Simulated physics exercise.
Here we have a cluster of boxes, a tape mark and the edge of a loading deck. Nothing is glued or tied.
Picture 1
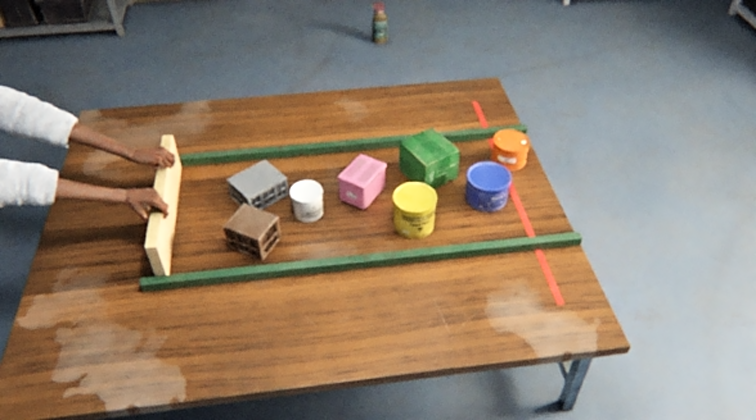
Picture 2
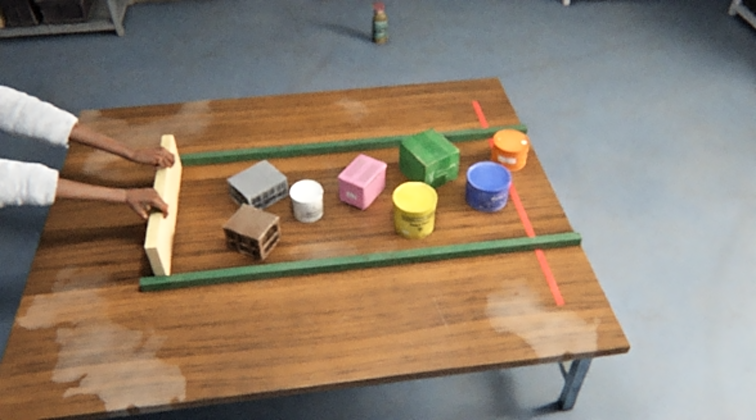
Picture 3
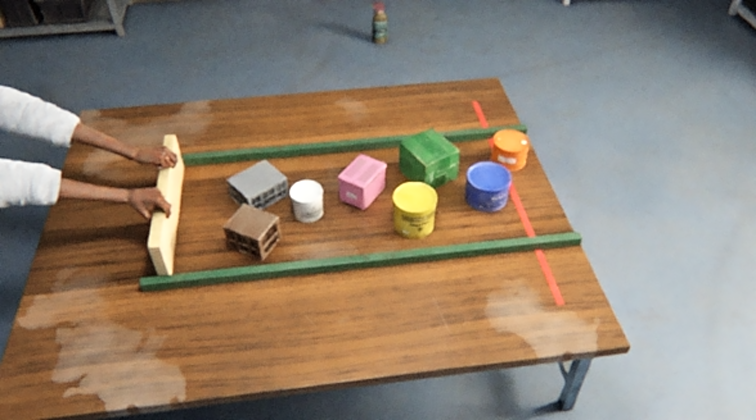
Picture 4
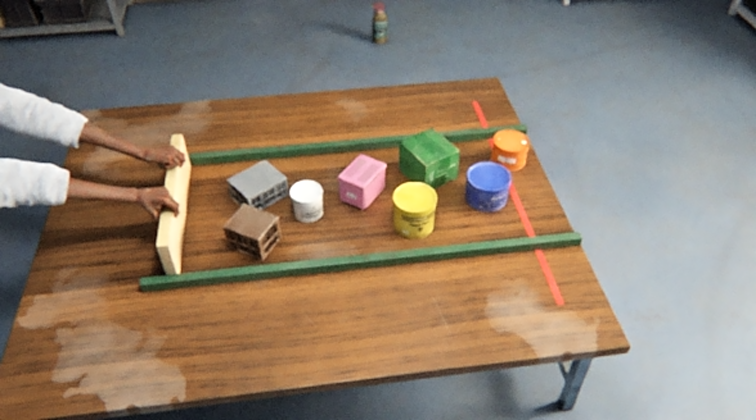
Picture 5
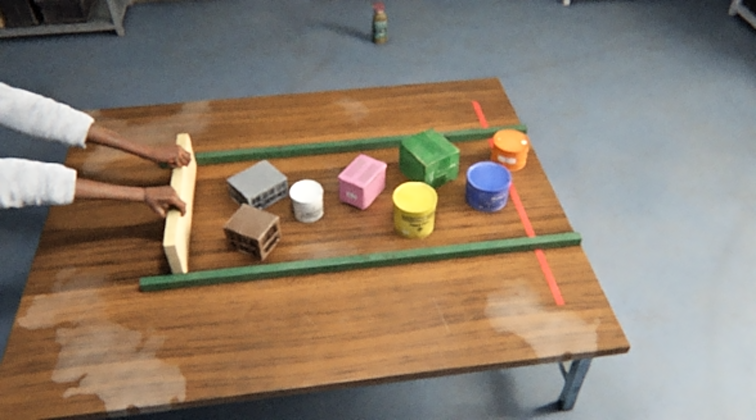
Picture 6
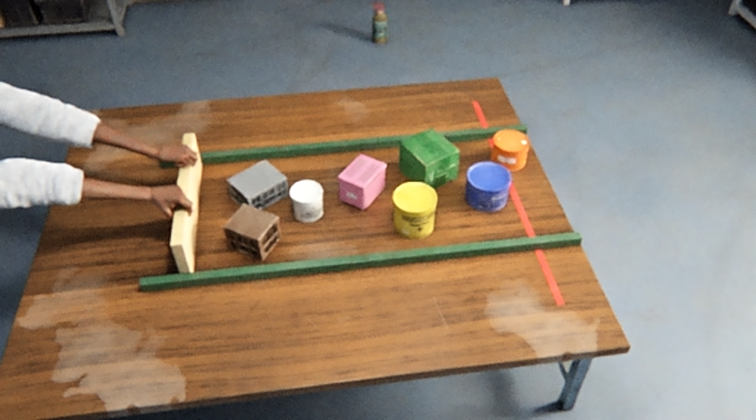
On a wooden table, two hands slowly sliding a plank slightly right between green rails toward unmoving coloured boxes and tubs.
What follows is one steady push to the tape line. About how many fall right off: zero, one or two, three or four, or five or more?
Outcome: The number that fall off is five or more.
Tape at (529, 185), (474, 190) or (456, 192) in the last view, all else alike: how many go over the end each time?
Try by try, 6, 2 and 1.
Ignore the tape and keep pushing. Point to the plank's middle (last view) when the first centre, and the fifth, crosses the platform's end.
At (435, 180) for the first, at (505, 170) for the fifth.
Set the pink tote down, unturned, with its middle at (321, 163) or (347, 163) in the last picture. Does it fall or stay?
Place by place, it remains up; holds on.
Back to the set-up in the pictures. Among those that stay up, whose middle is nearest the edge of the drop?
The grey crate.
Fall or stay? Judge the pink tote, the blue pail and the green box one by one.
The pink tote is lost; the blue pail goes over; the green box tumbles off.
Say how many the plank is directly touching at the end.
That makes 3.
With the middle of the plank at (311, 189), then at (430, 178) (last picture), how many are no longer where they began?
At the one place 4, at the other 8.
Soon after, none off yet; orange canister at rest near (510, 150); blue pail at rest near (487, 187); green box at rest near (429, 160).
In the end, the number that fall off is five or more; gone, pink tote, yellow pail, green box, blue pail and orange canister.
